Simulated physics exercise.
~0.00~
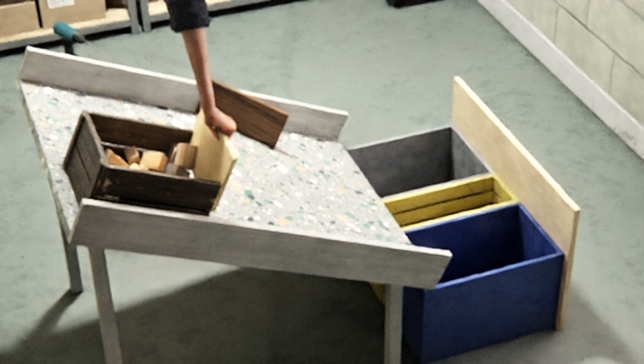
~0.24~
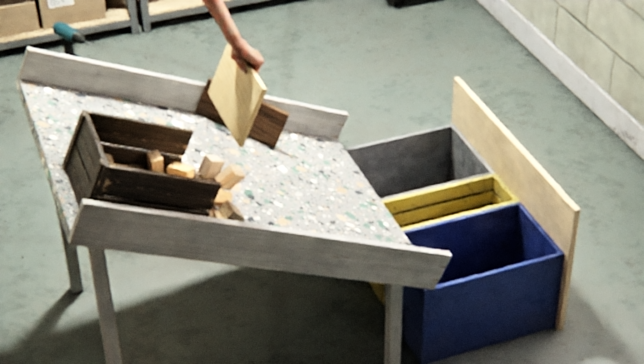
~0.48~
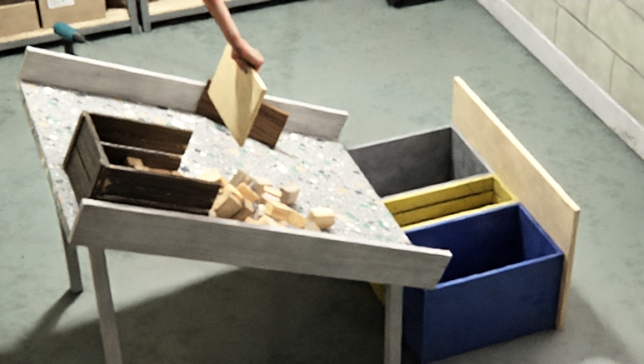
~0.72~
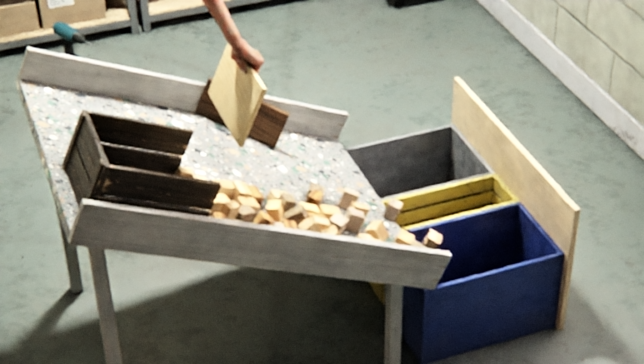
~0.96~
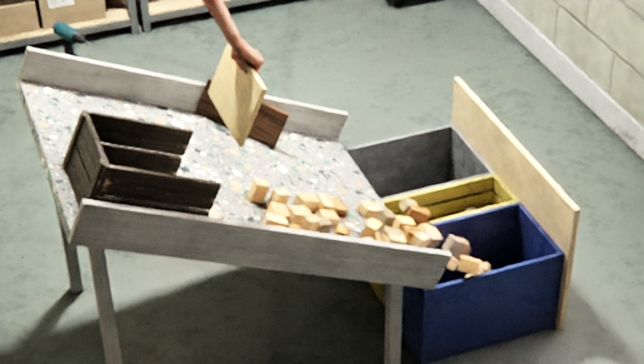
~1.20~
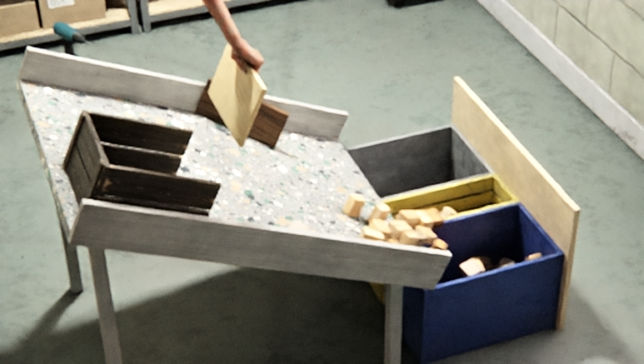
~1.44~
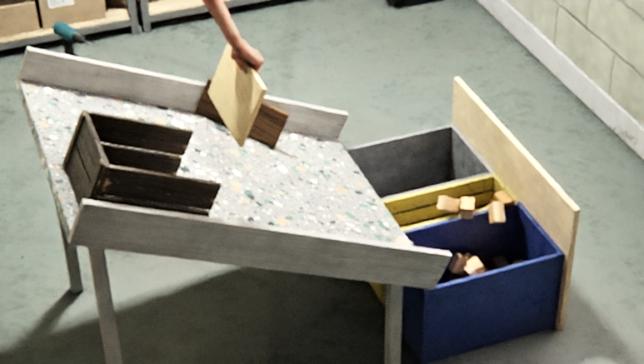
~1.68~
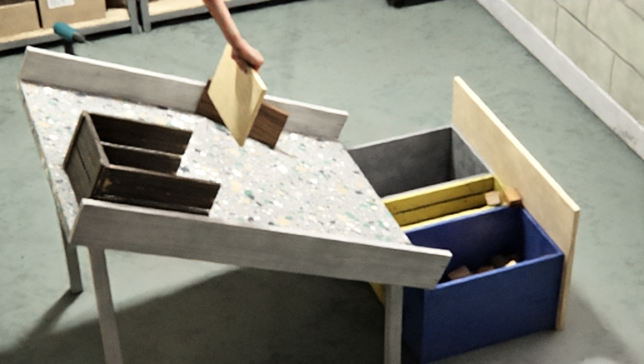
In a room with a grey-green floor, a dark open-topped pen of small wooden blocks sits at the upper left of a sloping speckled table, with grey, yellow and blue bins waiting beyond its lower right end. A hand lifts a pale board away from the pen and holds it clear. The blocks spill out, spread into a loose stream and tumble down to the right along the near side board. The leading ones drop into the blue bin, and a few later ones land in the yellow bin. The table ends up bare, with most blocks in the blue bin and the grey one empty.
